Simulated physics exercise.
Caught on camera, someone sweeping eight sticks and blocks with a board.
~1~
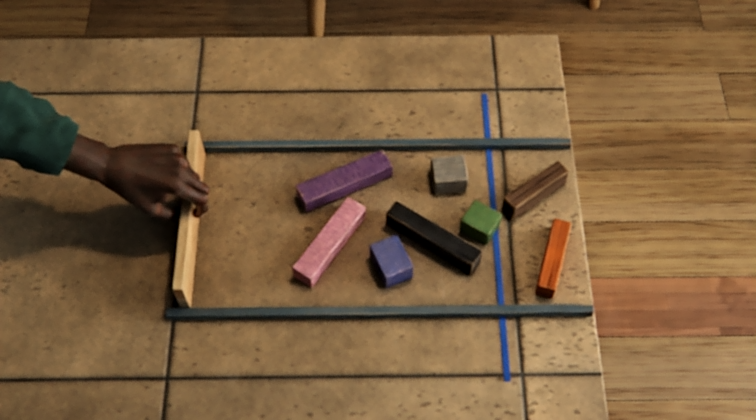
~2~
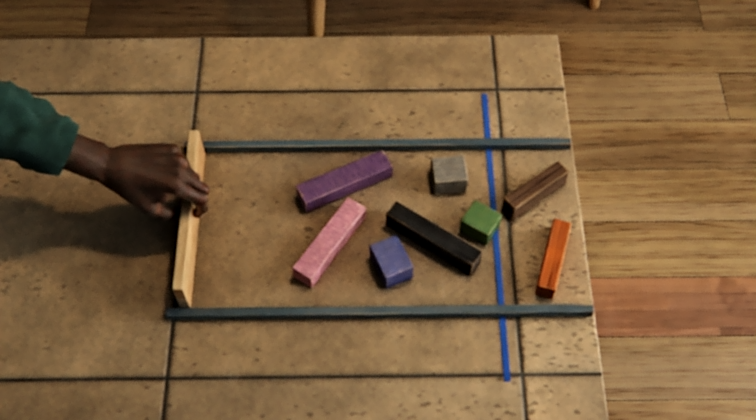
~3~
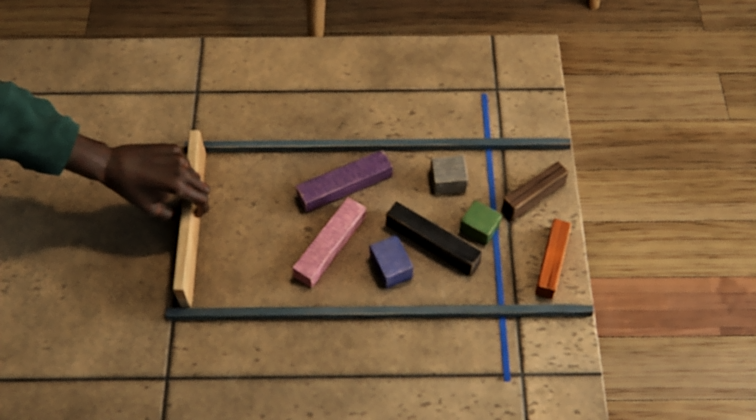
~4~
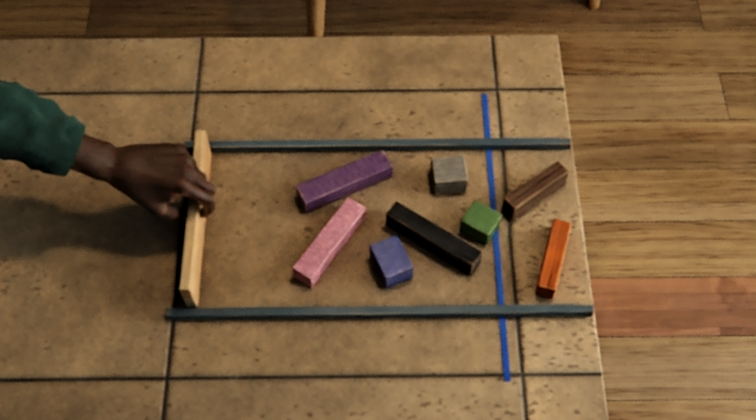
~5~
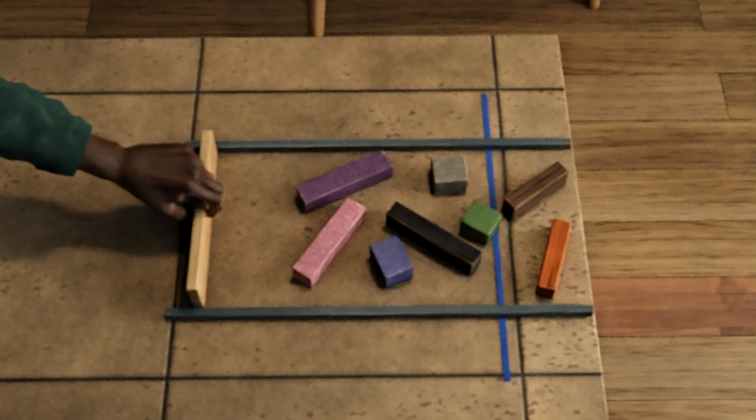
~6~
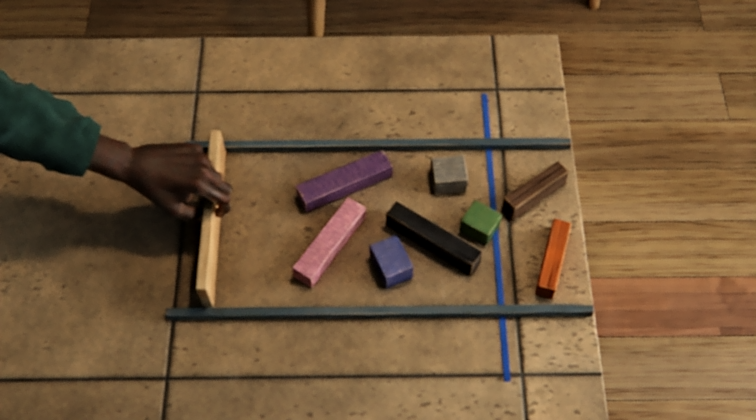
On a tan tiled surface beside a wooden floor, a hand in a green sleeve holds an upright pale board at the left of two dark rails, with eight coloured sticks and blocks lying to its right. The board stays still at first, then the hand slides it slightly right, touching none of them.
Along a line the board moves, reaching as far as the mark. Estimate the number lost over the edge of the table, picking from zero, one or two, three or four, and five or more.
Lost over the edge: One or two.
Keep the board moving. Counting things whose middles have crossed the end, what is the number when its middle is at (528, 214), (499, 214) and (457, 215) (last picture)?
Going through the three places, I get 5, 2 and 0.
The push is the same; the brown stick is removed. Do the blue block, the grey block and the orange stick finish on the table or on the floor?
I'd say the blue block stays where it is, the grey block stays where it is, and the orange stick ends up down.
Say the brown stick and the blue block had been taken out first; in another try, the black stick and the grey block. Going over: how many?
0 and 0.
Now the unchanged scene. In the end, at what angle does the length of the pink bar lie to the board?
The angle is about 0 degrees.
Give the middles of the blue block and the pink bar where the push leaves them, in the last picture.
Roughly at (539, 278) and at (509, 248), in that order.
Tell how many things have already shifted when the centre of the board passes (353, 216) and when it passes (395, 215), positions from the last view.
Up to then 5, and up to the other point 6.
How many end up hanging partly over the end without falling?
The answer comes to 4.
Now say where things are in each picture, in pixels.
The first frame shows orange stick (553, 258); brown stick (535, 190); green block (481, 223); board (190, 217); tape (495, 225).
The second frame shows brown stick (535, 190); purple bar (345, 181).
The third frame shows green block (481, 223); pink bar (330, 242).
The fourth frame shows orange stick (553, 258); blue block (391, 262).
The fifth frame shows brown stick (535, 190); grey block (449, 175).
The sixth frame shows orange stick (553, 258); brown stick (535, 190); green block (481, 223); board (212, 217); tape (495, 225).
Soon after, none off yet; orange stick at rest near (553, 258); brown stick at rest near (535, 190); green block at rest near (481, 223).
In the end, the number that fall off is one or two; gone, brown stick and orange stick.
